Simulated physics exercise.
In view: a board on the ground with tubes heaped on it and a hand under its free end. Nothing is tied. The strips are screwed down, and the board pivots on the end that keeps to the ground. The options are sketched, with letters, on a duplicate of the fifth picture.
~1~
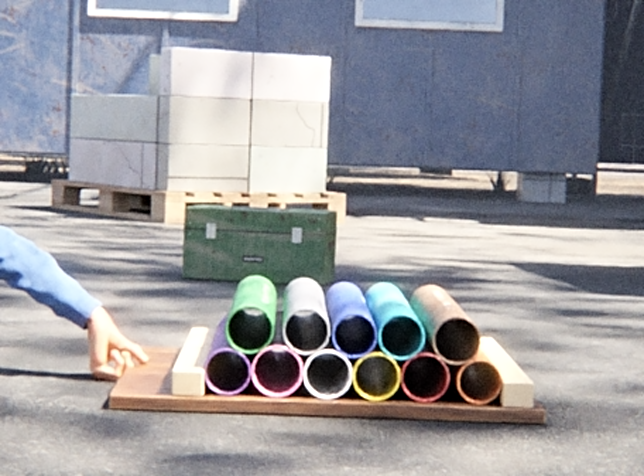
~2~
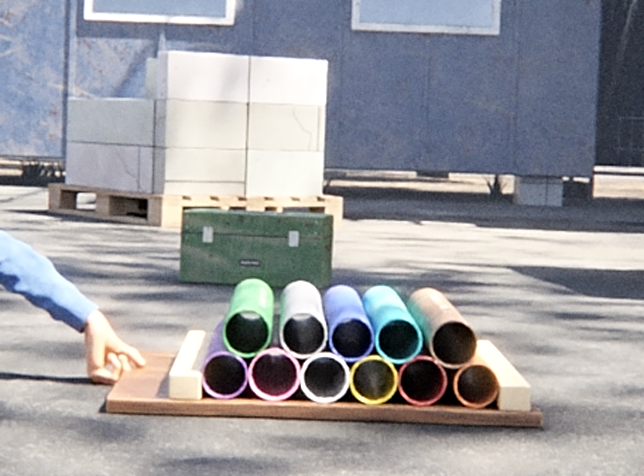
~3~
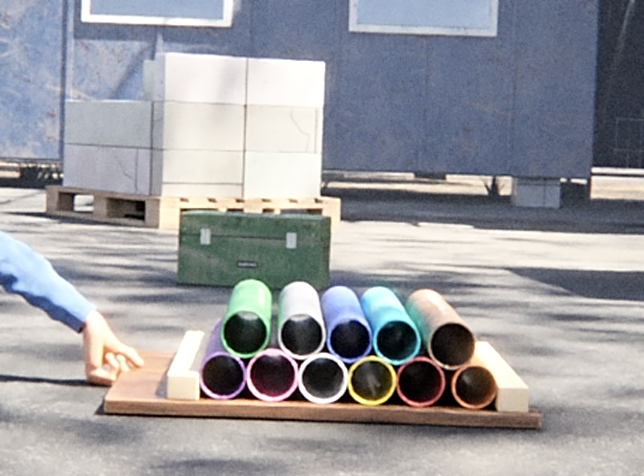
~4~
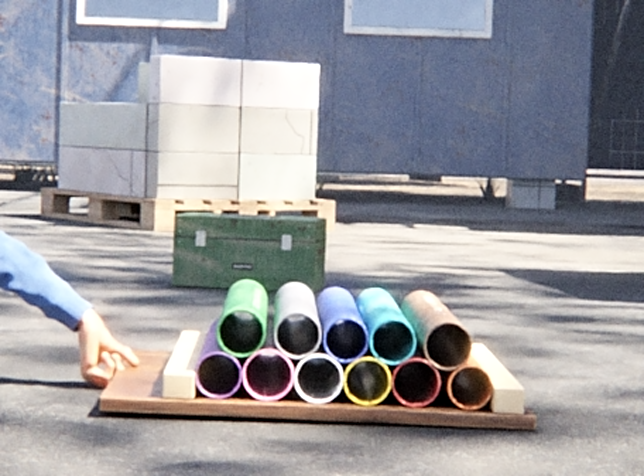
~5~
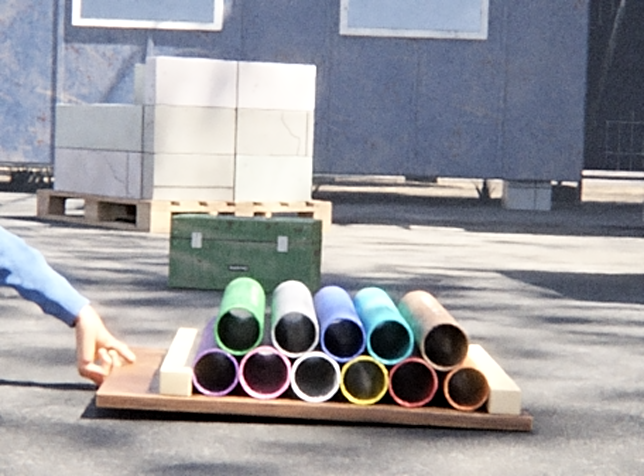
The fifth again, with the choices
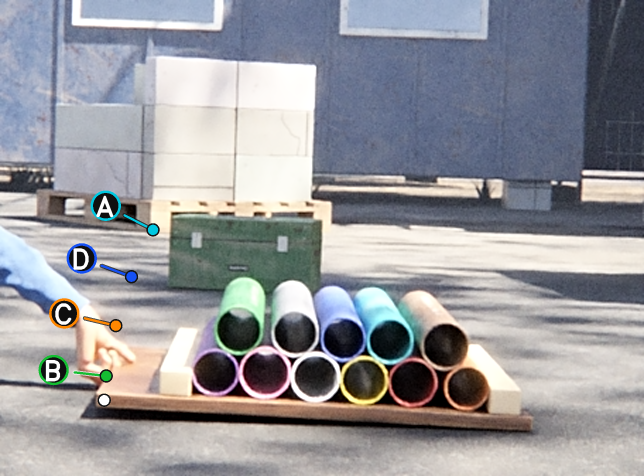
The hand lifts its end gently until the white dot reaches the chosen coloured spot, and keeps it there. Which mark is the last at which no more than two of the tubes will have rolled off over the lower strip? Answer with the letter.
Lift it to A and no more.
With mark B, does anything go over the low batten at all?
No.
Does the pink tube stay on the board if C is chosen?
Yes, with C.
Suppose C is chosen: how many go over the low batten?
The count is none.
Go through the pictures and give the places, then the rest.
The first picture shows orange tube (480, 381); blue tube (354, 336); brown tube (457, 341).
The second picture shows brown tube (454, 344); green tube (247, 333).
The third picture shows board (319, 374); purple tube (223, 376); green tube (245, 333); white tube (323, 378).
The fourth picture shows board (315, 375); purple tube (219, 375); pink tube (268, 375).
The fifth picture shows board (312, 373); purple tube (216, 372); pink tube (265, 373).
On the marked copy, A at (153, 230); B at (106, 376); C at (116, 325); D at (131, 277); the white dot at (104, 400).
With A. Early on, board at 16°.
Further on, board at 25°.
At the end, board at 25°, one over the low batten (brown).
As for the rest, B none over the low batten; C none over the low batten; D none over the low batten.
